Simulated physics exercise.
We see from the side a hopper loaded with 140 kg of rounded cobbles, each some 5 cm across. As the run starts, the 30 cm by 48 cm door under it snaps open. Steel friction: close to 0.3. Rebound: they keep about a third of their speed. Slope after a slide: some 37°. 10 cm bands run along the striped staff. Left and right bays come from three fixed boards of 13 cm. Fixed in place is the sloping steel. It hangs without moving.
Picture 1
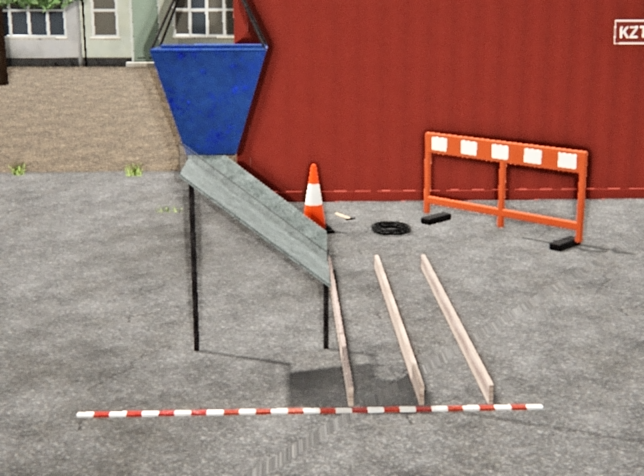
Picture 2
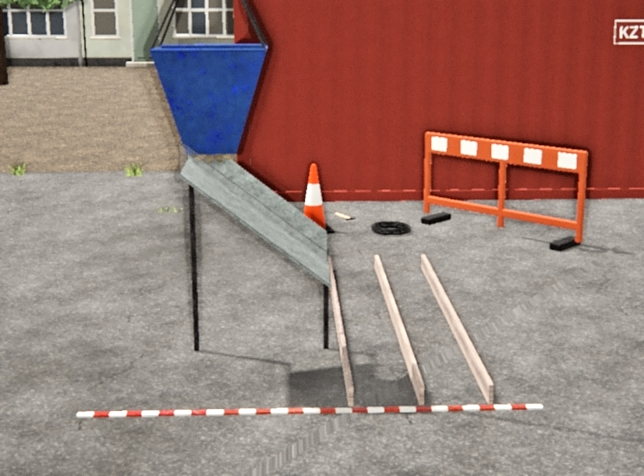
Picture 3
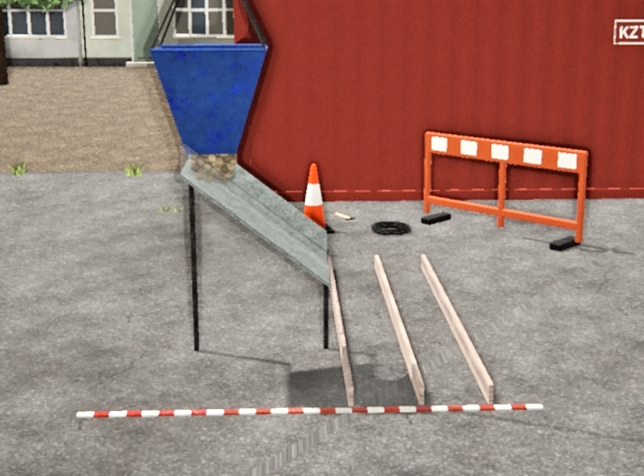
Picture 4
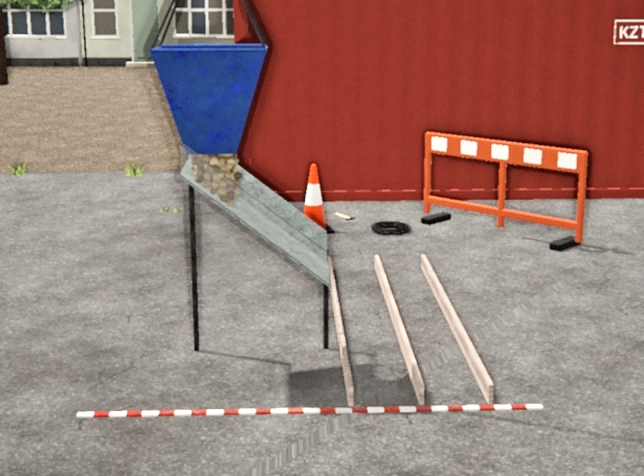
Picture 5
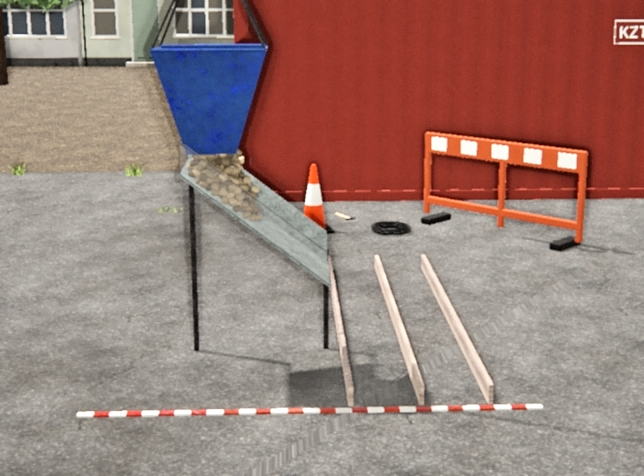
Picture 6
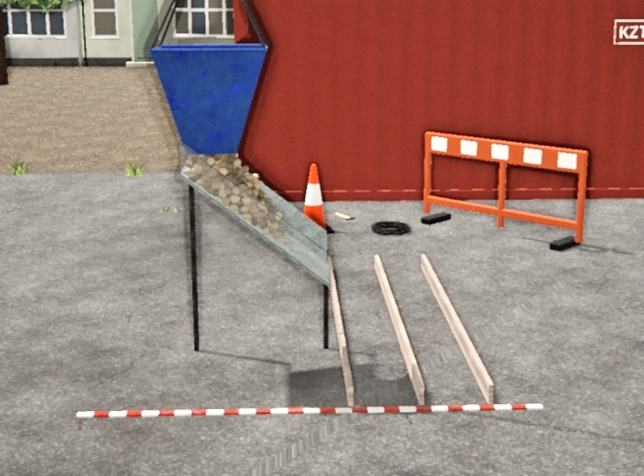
On a paved yard beside a red metal wall, stones began coming out of the bottom of a blue hopper and slid down a sloping grey chute toward the right, covering more of it.
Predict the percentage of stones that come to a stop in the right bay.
Close to 45 percent.
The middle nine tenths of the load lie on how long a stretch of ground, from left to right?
Around 80 centimetres.
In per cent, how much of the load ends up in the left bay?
Around 55 in a hundred of the load.
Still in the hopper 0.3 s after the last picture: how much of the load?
Still inside: Roughly 5 percent.
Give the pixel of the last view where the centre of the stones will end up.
Pixel position of the middle approx (404, 363).
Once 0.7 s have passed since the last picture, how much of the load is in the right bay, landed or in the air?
I'd put it near 15 per cent.
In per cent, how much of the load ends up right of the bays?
Roughly 0 per cent of it.
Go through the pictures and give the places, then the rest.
The outlet is at (211, 146); nothing has dropped yet, in the first frame.
The outlet is at (211, 146); 5 % is out, in the second frame.
Outlet at (211, 146), the stream shows down to (209, 172); 85 % still inside, in the third frame.
Outlet at (211, 146), the stream shows down to (230, 198); 72 % still inside, in the fourth frame.
Outlet at (211, 146), the stream shows down to (252, 212); 61 % still inside, in the fifth frame.
Outlet at (211, 146), the stream shows down to (277, 232); 49 % still inside, in the sixth frame.
Then, 0.3 s after the last picture, 5 % in the hopper, 79 % on the steel, 6 % falling or lying left of the bays, 10 % falling or lying in the left bay; the stones farthest right are at (401, 344).
Then, 0.7 s after the last picture, 0 % in the hopper, 34 % on the steel, 6 % falling or lying left of the bays, 47 % falling or lying in the left bay, 13 % falling or lying in the right bay; the stones farthest right are at (470, 365).
Then, 1.3 s after the last picture, 0 % in the hopper, 57 % falling or lying in the left bay, 41 % falling or lying in the right bay, 2 % falling or lying right of the bays; the stones farthest right are at (535, 372).
Then, 2.2 s after the last picture, 0 % in the hopper, 54 % falling or lying in the left bay, 45 % falling or lying in the right bay, 2 % falling or lying right of the bays; the stones farthest right are at (553, 371).
Then, 4.1 s after the last picture, 0 % in the hopper, 54 % in the left bay, 45 % in the right bay, 2 % right of the bays; the stones farthest right are at (553, 371).
